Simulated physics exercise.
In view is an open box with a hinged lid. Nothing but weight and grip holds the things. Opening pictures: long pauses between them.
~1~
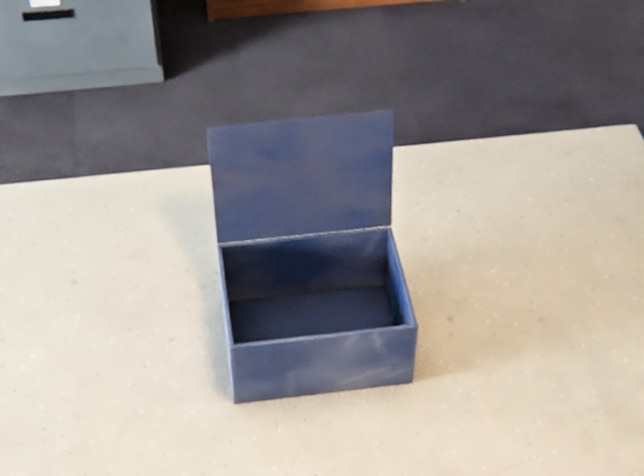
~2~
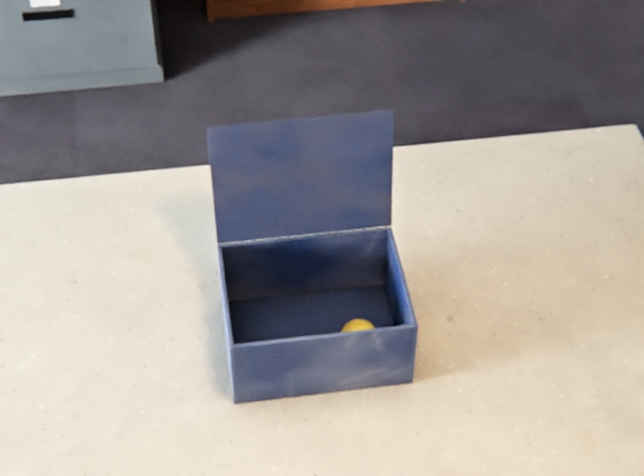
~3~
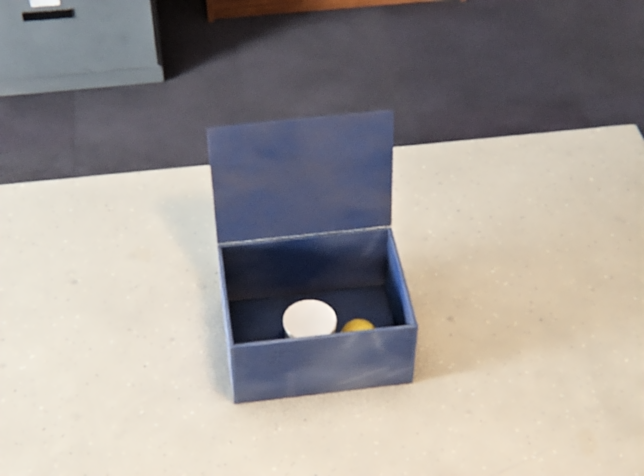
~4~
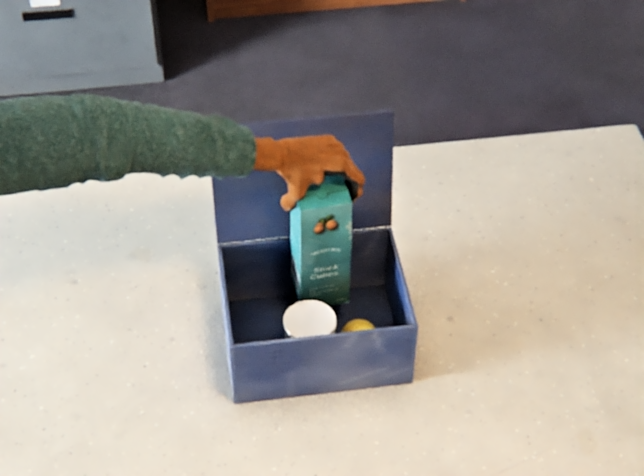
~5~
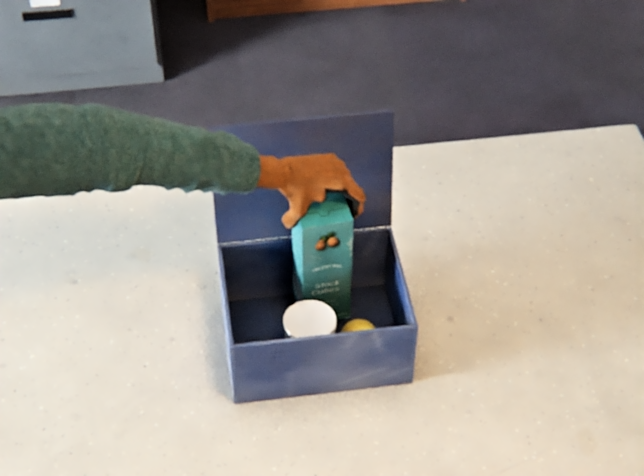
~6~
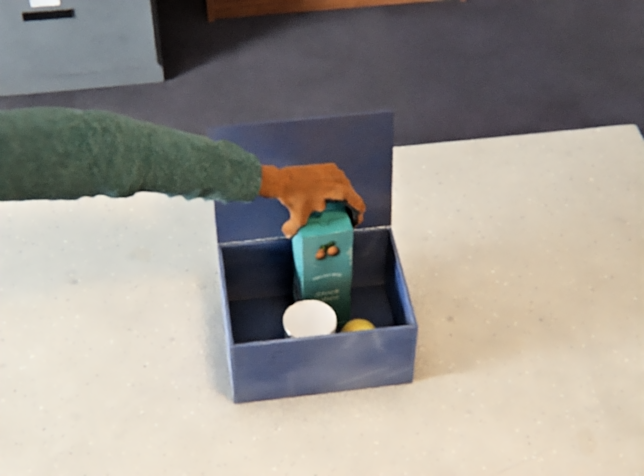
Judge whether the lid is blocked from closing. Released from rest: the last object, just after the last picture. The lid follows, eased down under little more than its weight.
Judgement: Blocked.
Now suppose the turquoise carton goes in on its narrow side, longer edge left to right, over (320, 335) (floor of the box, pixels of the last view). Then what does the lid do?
Packed like that, it goes down completely.
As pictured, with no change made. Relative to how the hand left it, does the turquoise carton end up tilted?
Observation: It tilts over.
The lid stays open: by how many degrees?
Lid angle from rim - close to 50°.
Then, 1.40 s on from there, lid 78° above the rim.
Then, 2.60 s on from there, lid 54° above the rim; turquoise carton turned 19° from how it was put near (326, 277).
In the end, lid 51° above the rim; left askew, turquoise carton; the other 2 unmoved. At the end, from the last picture's camera, turquoise carton near (325, 279).
